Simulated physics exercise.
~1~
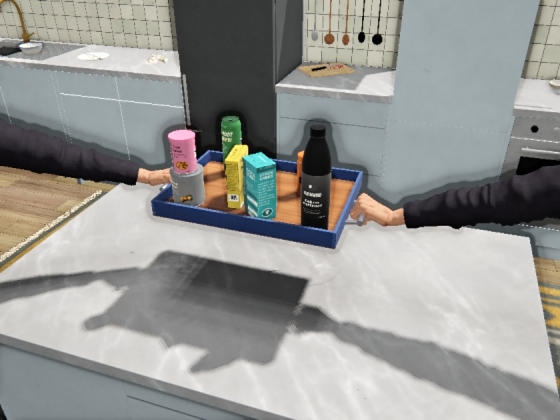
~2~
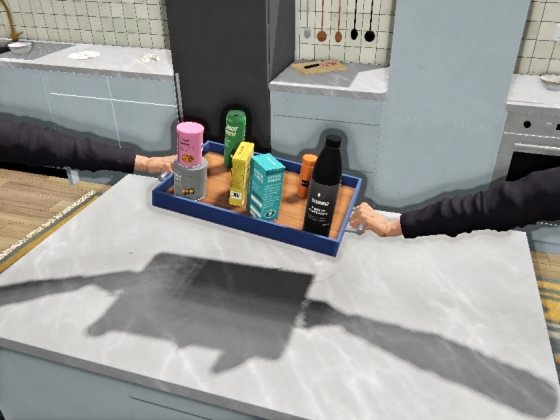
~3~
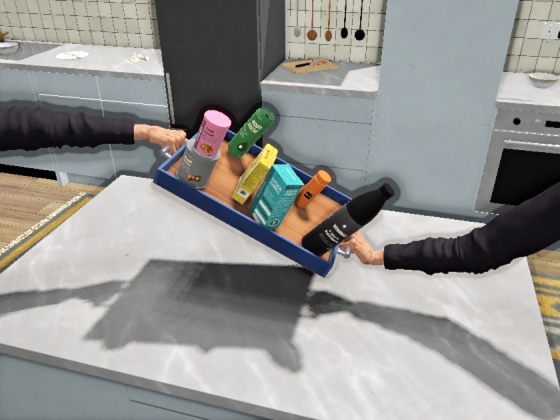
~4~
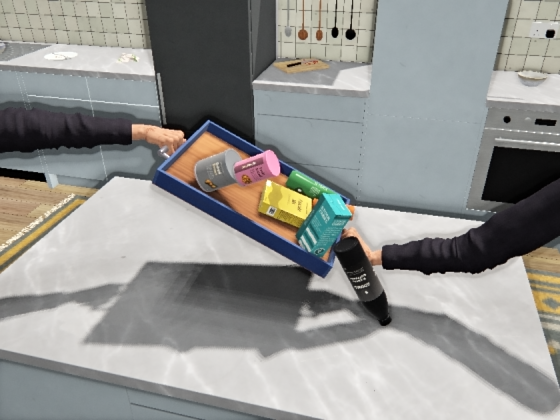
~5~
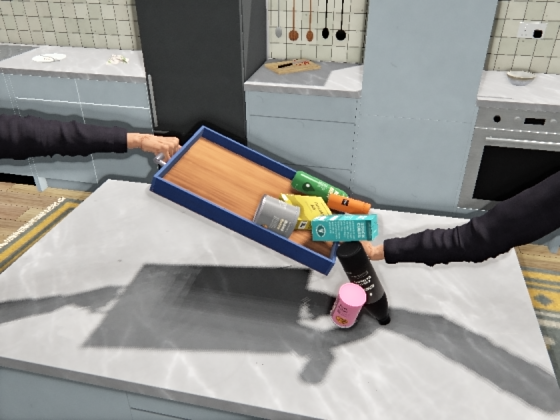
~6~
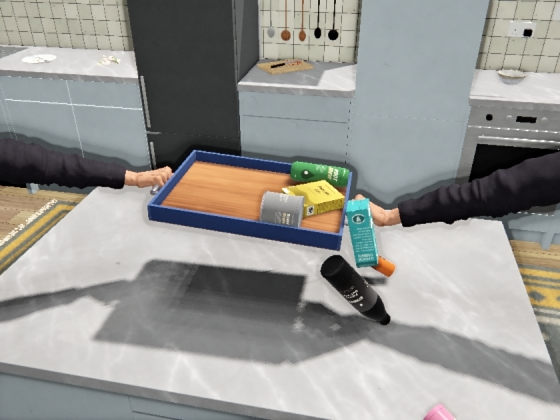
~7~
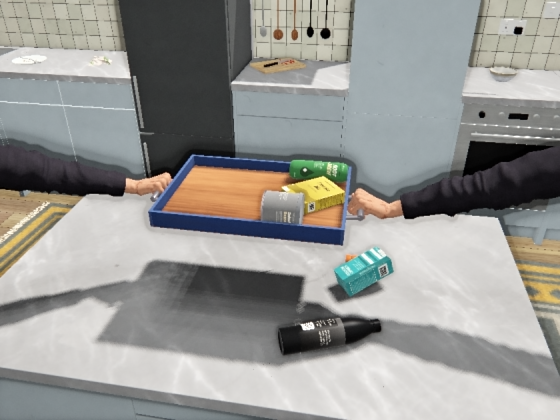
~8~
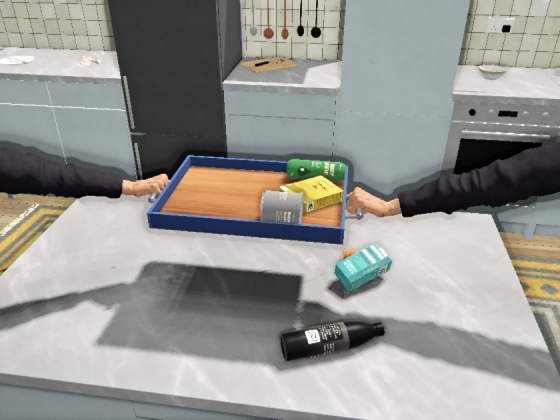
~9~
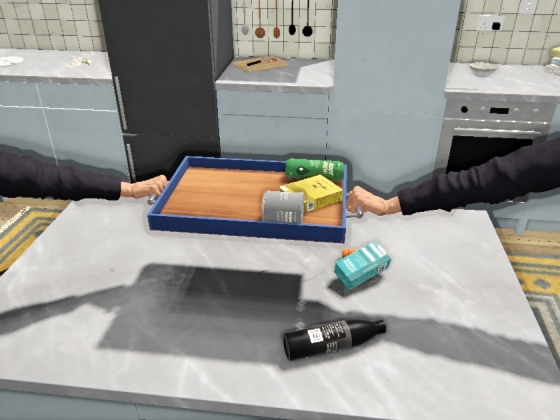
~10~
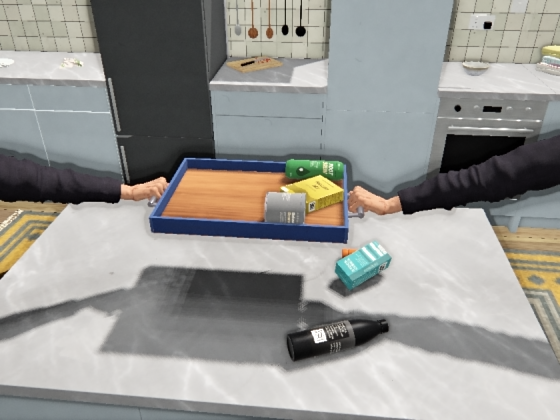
A blue-rimmed tray with a wooden base is held by two hands above a pale marble counter in a kitchen, seen from the front and slightly above. On it stand a pink tin above a grey one at the left, a green can behind, yellow and turquoise cartons in the middle, and an orange shaker and black bottle at the right. The hands tip it down to the right, and everything leans and slides. The bottle drops off first, then the pink tin, which rolls out of view, then the turquoise carton and shaker. The tray levels, with the green can, grey tin and yellow packet lying toppled at its right, while the bottle, carton and shaker rest on the counter.
